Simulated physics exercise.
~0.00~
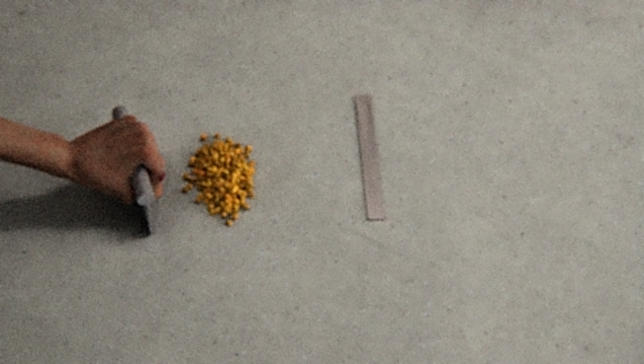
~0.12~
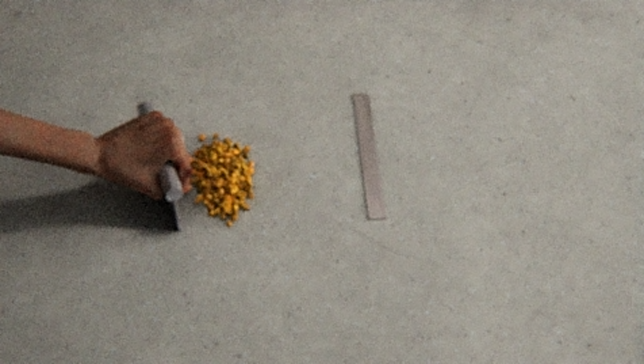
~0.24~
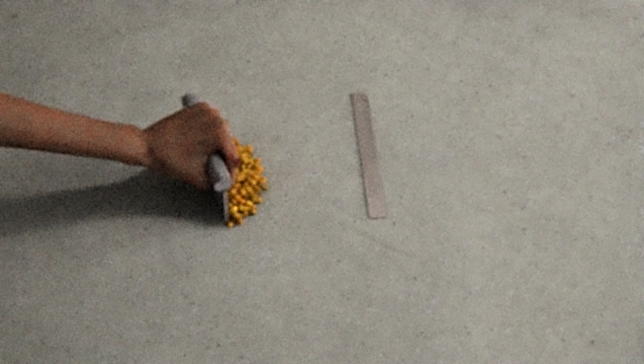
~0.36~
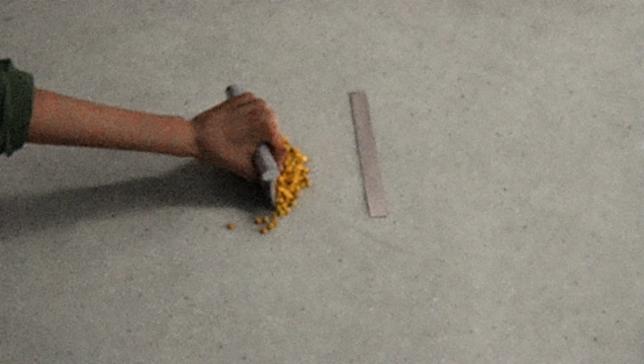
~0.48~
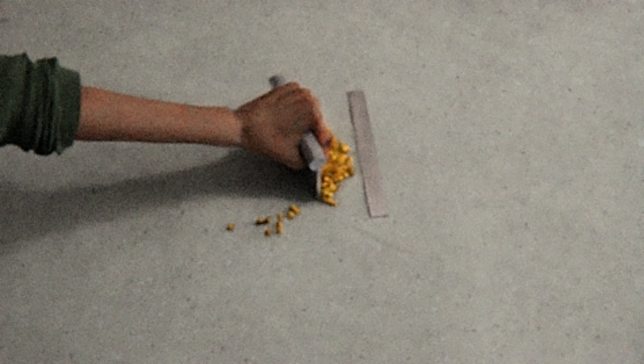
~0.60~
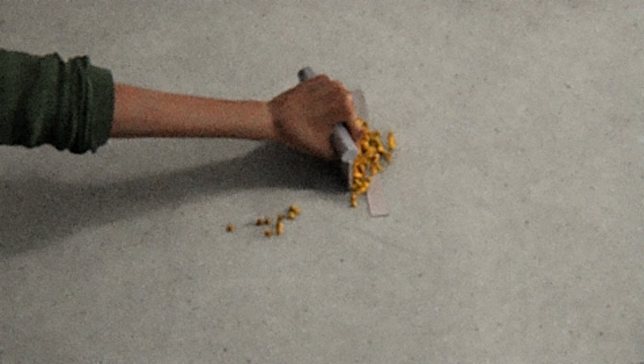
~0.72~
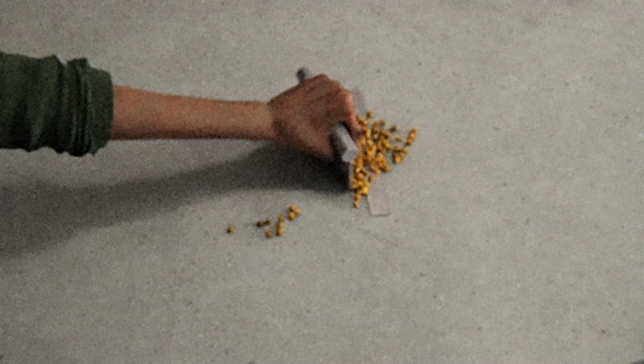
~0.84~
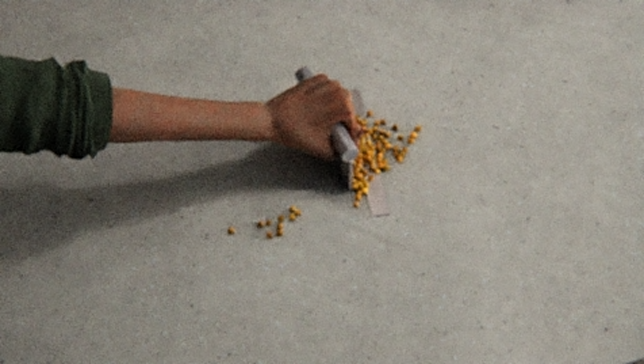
A hand-held scraper pushing a pile of yellow kernels rightward across grey floor, stopping at a flat strip as some scatter over it.
